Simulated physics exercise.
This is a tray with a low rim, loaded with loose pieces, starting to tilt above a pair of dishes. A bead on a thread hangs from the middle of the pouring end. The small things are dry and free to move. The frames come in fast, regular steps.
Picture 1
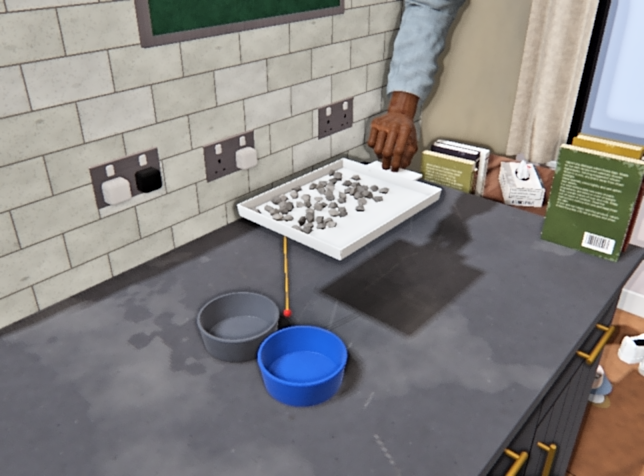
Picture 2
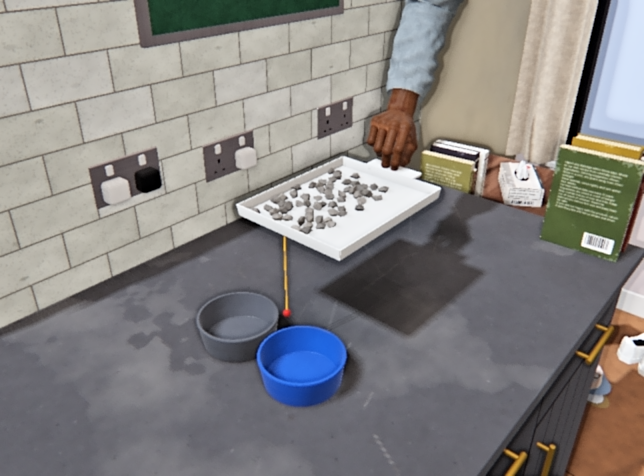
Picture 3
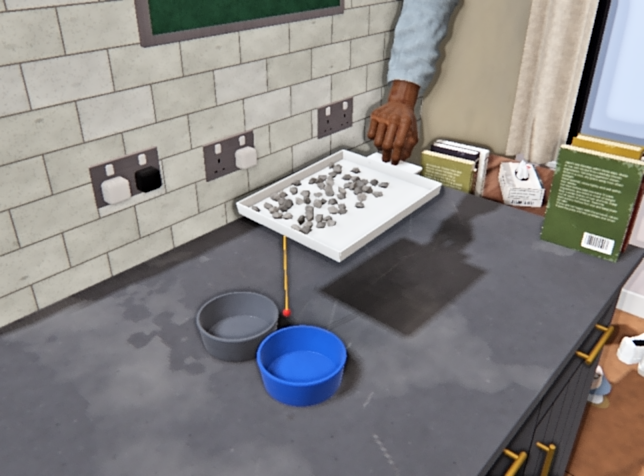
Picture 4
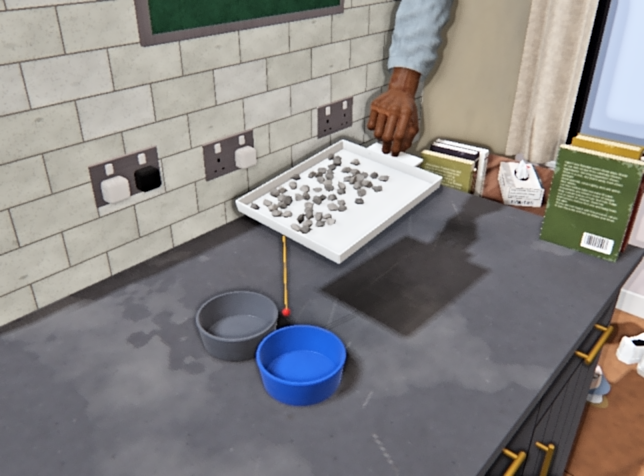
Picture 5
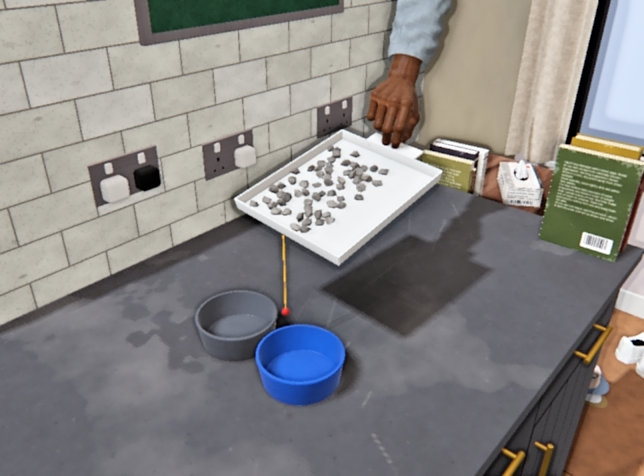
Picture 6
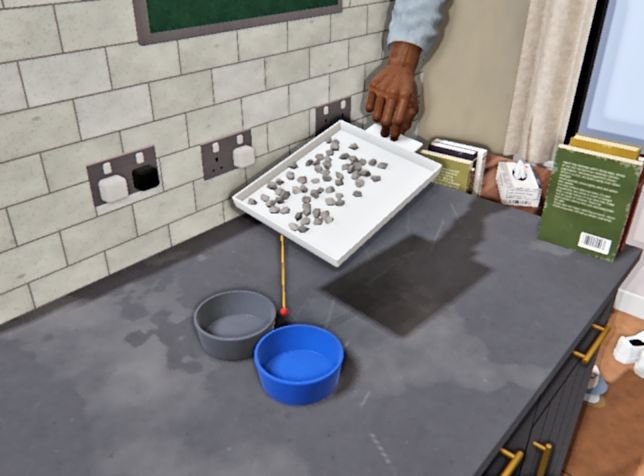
On a dark countertop against a pale brick wall, a grey dish and a blue dish sit beneath a white tray of grey gravel held by a hand at its far end. The tray starts level, then the hand gradually tilts it toward its near right corner, while the gravel stays scattered across it.
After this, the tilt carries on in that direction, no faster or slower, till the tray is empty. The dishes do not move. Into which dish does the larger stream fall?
It favours the right dish.
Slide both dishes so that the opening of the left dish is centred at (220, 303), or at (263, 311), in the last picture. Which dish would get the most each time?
One: The right dish. Two: The right dish.
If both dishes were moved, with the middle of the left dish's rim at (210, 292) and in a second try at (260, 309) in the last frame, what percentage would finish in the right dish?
Near 0 % and 100 %.
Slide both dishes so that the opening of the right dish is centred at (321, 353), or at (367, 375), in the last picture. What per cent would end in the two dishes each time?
Near 100 % and 70 %.
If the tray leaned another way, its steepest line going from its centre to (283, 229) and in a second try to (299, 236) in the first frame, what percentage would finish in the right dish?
In turn 10 and 50 in a hundred.
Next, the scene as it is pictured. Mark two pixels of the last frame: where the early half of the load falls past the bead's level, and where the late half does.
Around (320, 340) and then (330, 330).
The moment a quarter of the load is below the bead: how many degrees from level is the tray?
Near 90 degrees.
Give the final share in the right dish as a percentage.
It comes to 80 per cent or so.
Just after the last frame, tray tipped steeply; every one on the tray.
A moment on, tray tipped right over; roughly half on the tray; roughly a quarter in the right dish; just a few outside both; roughly a quarter in the air.
Further on, tray tipped past a quarter turn; the larger part in the right dish; roughly a quarter outside both.
When it is over, tray tipped past a quarter turn; the larger part in the right dish; not one in the left dish; roughly a quarter outside both.
